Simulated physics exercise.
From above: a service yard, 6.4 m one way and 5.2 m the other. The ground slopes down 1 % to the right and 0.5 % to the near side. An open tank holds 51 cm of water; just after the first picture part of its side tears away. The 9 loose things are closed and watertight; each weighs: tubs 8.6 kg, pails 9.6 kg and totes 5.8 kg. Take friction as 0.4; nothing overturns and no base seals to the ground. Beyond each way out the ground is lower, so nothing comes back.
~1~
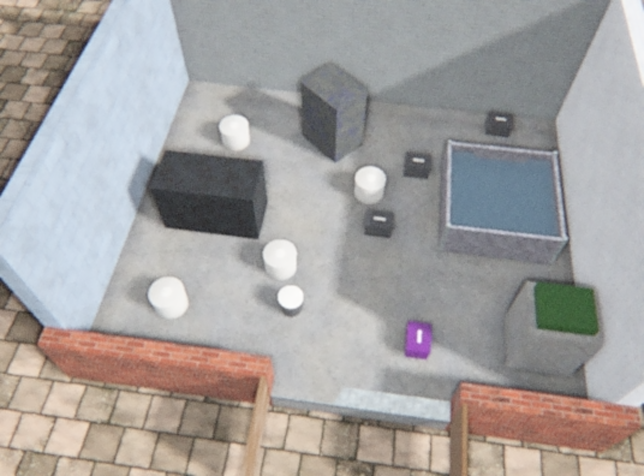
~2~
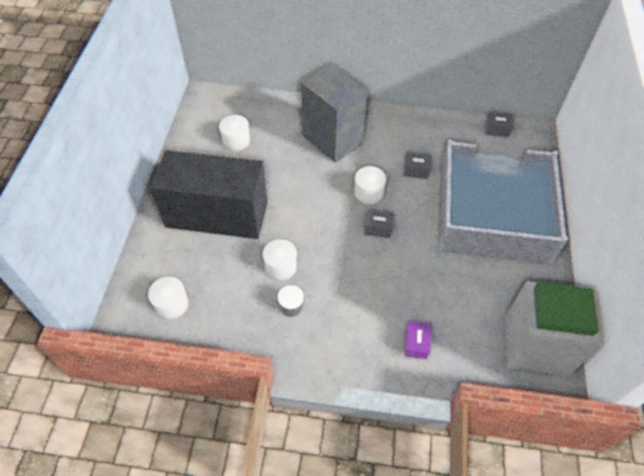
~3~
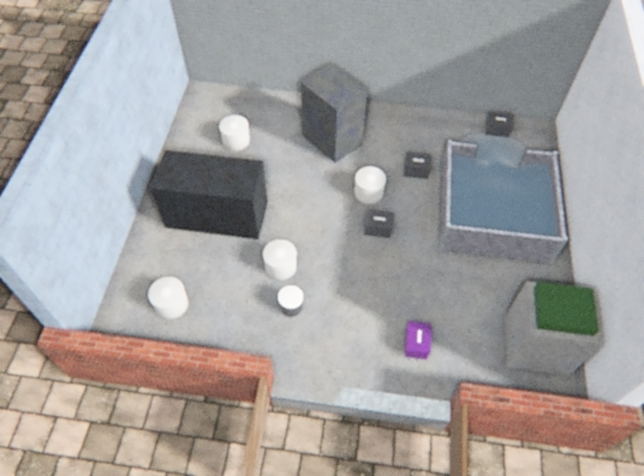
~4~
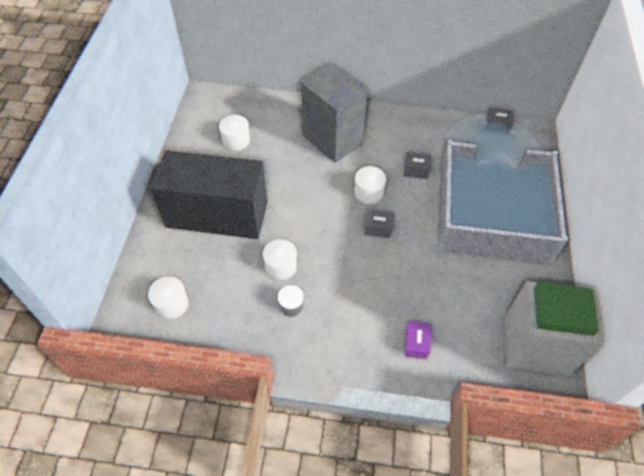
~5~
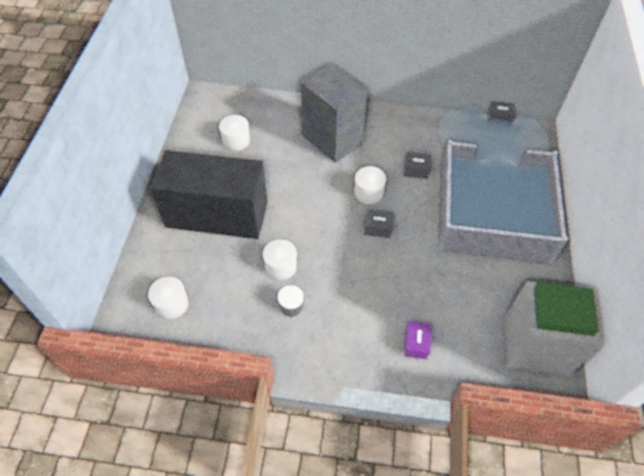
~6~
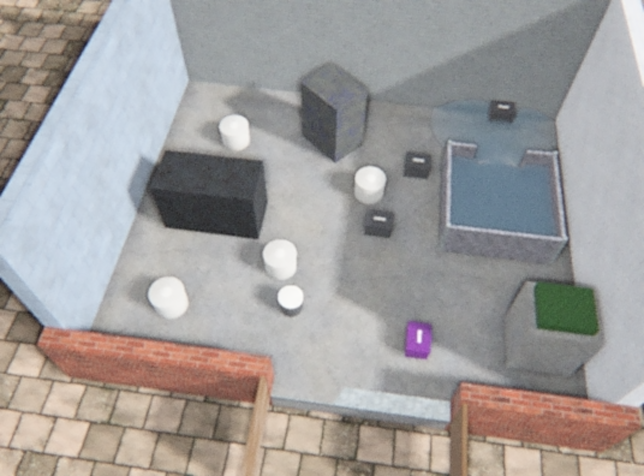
Water pours through a gap in the tank's far side and spreads around a dark tote.
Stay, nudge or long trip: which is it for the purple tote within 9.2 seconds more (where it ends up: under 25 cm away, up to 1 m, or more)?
The purple tote barely shifts.
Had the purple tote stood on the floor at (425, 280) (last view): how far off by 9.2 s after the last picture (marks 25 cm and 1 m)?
It holds its place.
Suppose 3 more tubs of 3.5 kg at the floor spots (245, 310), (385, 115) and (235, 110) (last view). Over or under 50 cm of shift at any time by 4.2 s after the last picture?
In turn: Less, past it, past it.
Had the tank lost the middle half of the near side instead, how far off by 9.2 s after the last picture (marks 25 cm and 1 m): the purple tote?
In that case the purple tote gets carried off.
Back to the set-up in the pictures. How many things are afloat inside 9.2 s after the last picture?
1 of them.
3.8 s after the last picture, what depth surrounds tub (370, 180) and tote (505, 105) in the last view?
About 3 and 12 cm.
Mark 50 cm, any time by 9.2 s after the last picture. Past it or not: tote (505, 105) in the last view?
Answer: Over.
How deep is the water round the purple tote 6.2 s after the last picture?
Roughly 2 cm.
Then, 1.2 s after the last picture the purple tote is near (419, 337), 0.0 m from its start, aground; 0 of 9 are out; 1 afloat.
Then, 3.8 s after the last picture the purple tote is near (419, 337), 0.0 m from its start, aground; 0 of 9 are out; 1 afloat.
Then, 6.2 s after the last picture the purple tote is near (419, 337), 0.0 m from its start, aground; 0 of 9 are out; 1 afloat.
Then, 9.2 s after the last picture the purple tote is near (419, 337), 0.0 m from its start, aground; 0 of 9 are out; 1 afloat.
